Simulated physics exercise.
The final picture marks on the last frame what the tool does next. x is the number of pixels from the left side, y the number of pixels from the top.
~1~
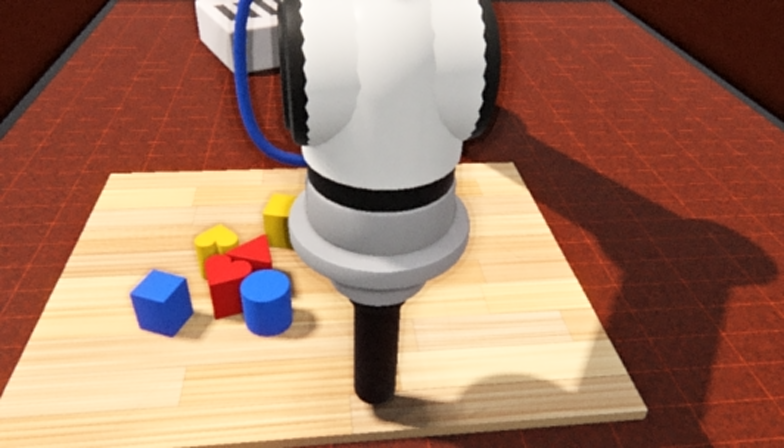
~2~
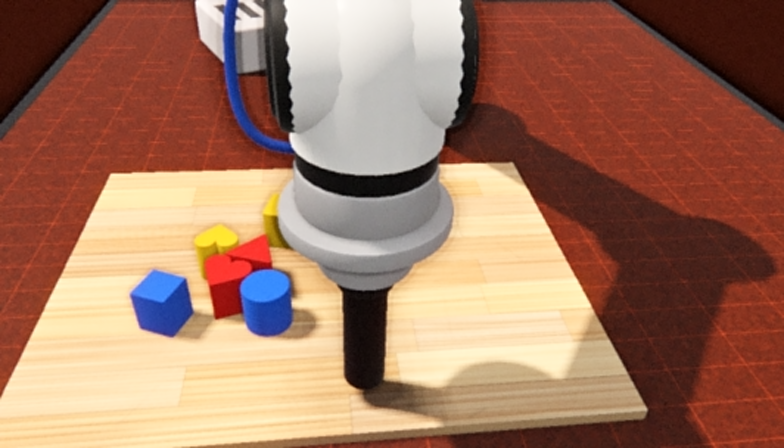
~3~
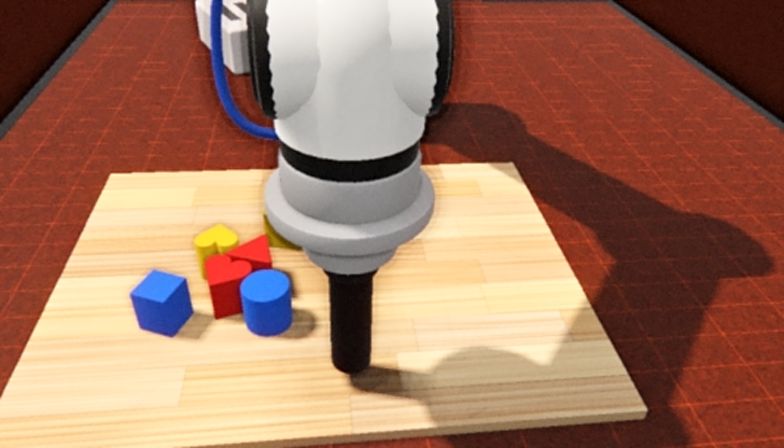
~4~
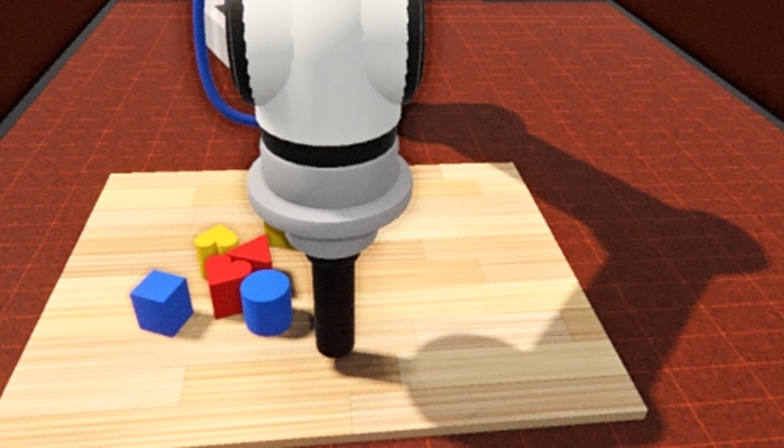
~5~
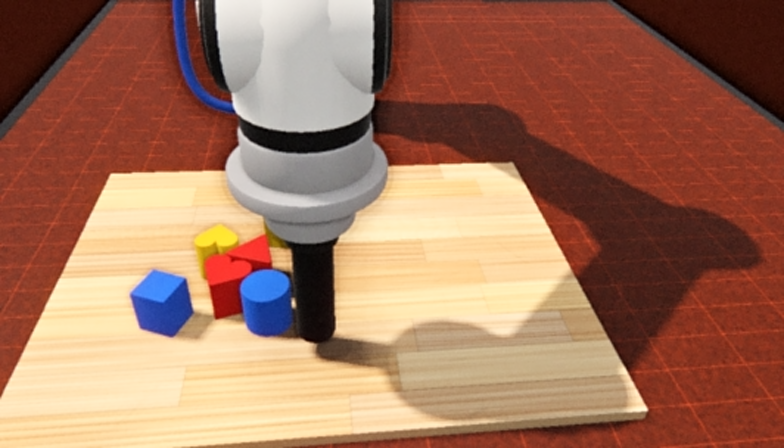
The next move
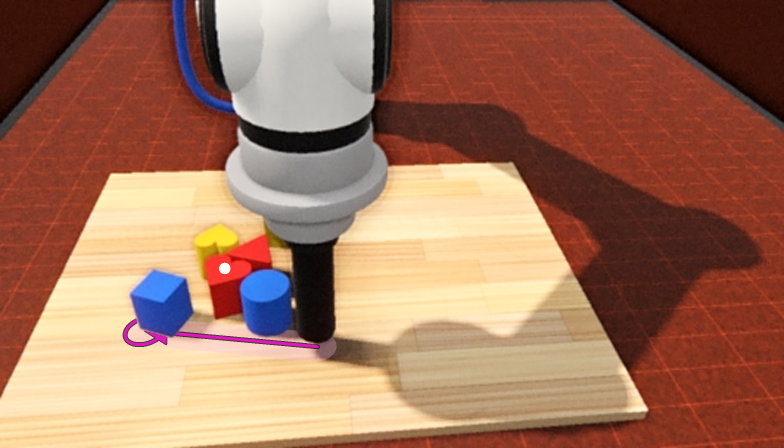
In the video, a white and grey robotic arm with a black rod moves steadily left and slightly away over a wooden board, nearing a blue cylinder beside red and yellow blocks and a blue cube, which all stay still.
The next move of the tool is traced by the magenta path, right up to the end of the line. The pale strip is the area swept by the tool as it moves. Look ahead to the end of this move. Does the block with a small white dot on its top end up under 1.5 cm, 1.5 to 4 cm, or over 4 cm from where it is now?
I'd go with 1.5 to 4 cm for this block.
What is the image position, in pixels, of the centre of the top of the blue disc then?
Put as a pixel place, it's (244, 274).
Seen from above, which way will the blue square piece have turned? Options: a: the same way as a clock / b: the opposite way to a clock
That would be a.
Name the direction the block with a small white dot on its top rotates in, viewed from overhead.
Seen from overhead, it turns anticlockwise.
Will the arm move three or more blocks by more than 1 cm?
Yes, that is what happens.
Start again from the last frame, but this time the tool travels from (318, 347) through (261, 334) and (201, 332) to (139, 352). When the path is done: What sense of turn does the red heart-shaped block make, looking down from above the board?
From overhead, anticlockwise.
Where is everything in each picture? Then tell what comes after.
Tip of the tool (375, 390), middles of tops, blue square piece (158, 285), red heart-shaped block (225, 268), red three-sided block (254, 249), blue disc (265, 285), in the first picture.
Tool (364, 376), nothing pushed, in the second picture.
Tool (351, 361), nothing pushed, in the third picture.
Tool (335, 346), nothing pushed, in the fourth picture.
Tool (317, 332), blue square piece (158, 285), red heart-shaped block (225, 268), red three-sided block (254, 249), blue disc (265, 285), in the fifth picture.
The line goes in a line from (318, 347) to (145, 331); the dot is on the red heart-shaped block.
On the path given first. One third of the way, tool (257, 326); red heart-shaped block (217, 262), turned 30° anticlockwise; red three-sided block (254, 246); blue disc (250, 277).
Two thirds of the way, tool (198, 321); red heart-shaped block (212, 260), turned 35° anticlockwise; red three-sided block (255, 246), turned 15° clockwise; blue disc (244, 274).
At the end, tool (141, 316); blue square piece (127, 271), turned 55° clockwise; red heart-shaped block (212, 260), turned 35° anticlockwise; red three-sided block (255, 246), turned 15° clockwise; blue disc (244, 274).
